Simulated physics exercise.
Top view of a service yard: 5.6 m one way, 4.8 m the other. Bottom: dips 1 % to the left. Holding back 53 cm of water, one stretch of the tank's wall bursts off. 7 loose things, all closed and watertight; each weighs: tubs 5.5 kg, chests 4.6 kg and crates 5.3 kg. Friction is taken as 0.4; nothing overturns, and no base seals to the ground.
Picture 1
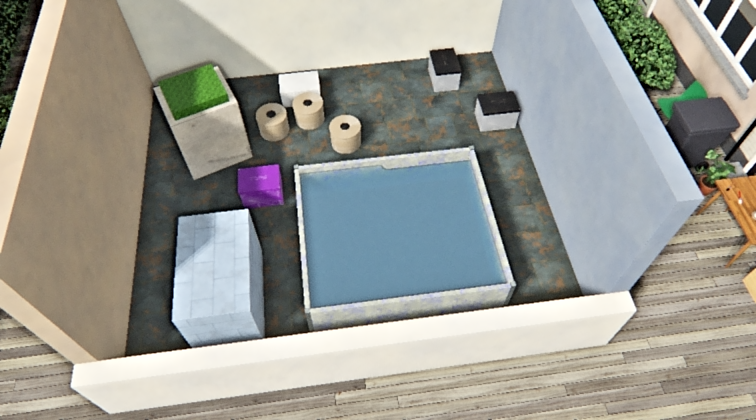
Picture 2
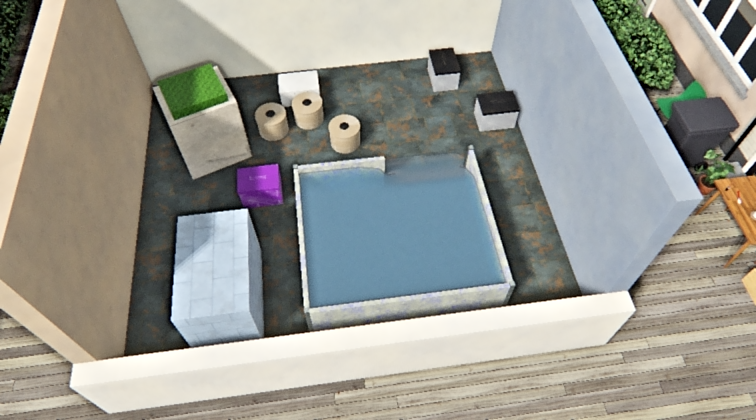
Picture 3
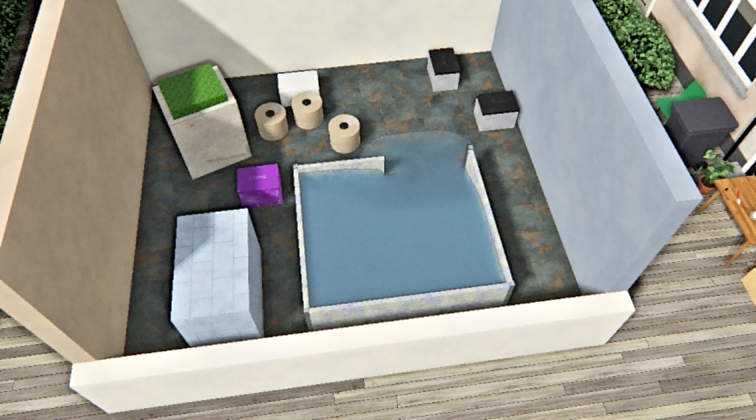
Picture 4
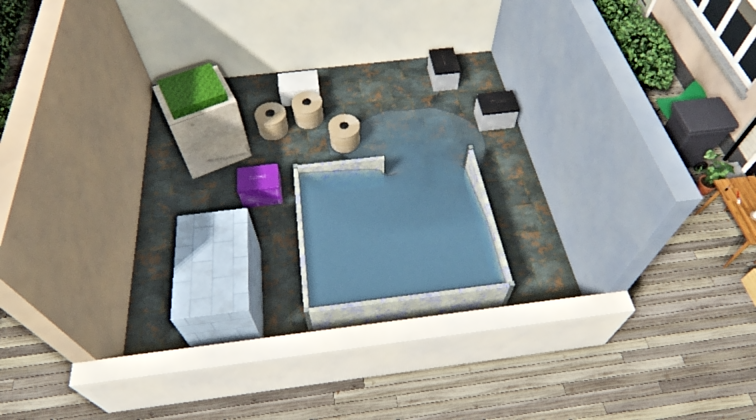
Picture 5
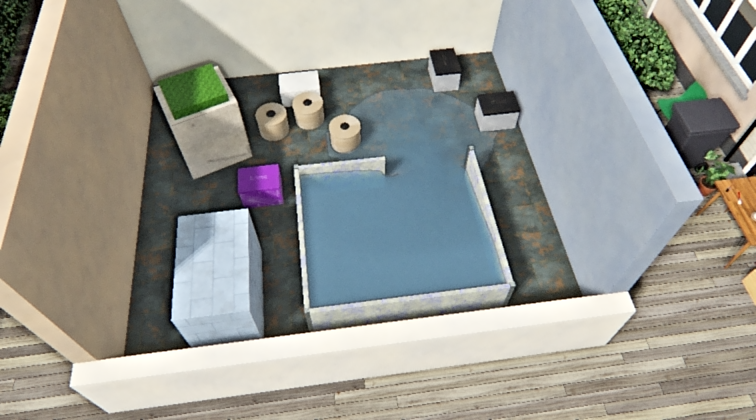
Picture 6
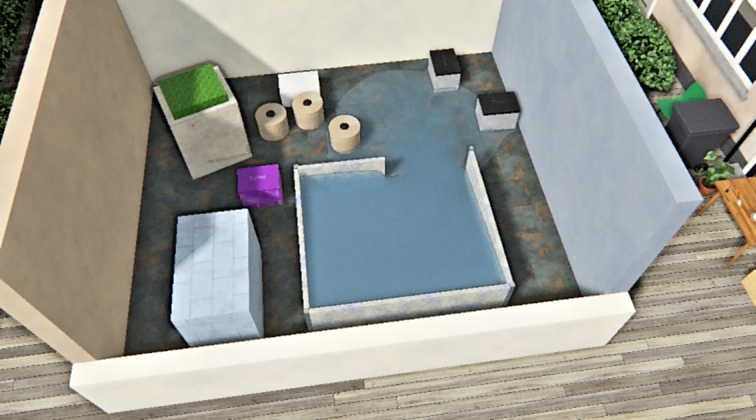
A water tank's back wall opens and water spreads out across the yard floor.
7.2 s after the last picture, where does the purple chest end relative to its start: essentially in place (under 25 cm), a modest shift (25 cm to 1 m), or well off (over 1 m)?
A modest shift.
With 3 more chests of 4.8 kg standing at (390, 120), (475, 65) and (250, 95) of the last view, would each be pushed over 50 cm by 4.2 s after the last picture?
Result, in listed order: Exceeded / not exceeded / exceeded.
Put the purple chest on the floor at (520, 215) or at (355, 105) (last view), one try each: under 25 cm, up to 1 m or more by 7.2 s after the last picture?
First it is swept away, then it is swept away.
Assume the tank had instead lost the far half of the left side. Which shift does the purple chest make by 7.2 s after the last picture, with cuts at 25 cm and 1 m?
Afterwards the purple chest is carried a long way.
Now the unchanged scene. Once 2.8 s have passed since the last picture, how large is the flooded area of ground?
That flooded area is roughly 17 m2.
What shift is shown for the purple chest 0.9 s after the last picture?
Shift by then: About 0 cm.
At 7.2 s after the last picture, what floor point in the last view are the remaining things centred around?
I'd say about (320, 171) in the last view.
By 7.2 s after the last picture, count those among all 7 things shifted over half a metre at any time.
Tally: 6.
Then, 0.9 s after the last picture the purple chest is near (259, 178), 0.0 m from its start, aground; 2 afloat.
Then, 2.8 s after the last picture the purple chest is near (259, 178), 0.0 m from its start, aground; 3 afloat.
Then, 4.8 s after the last picture the purple chest is near (248, 220), 0.7 m from its start, afloat; 5 afloat.
Then, 7.2 s after the last picture the purple chest is near (264, 220), 0.7 m from its start, afloat; 7 afloat.
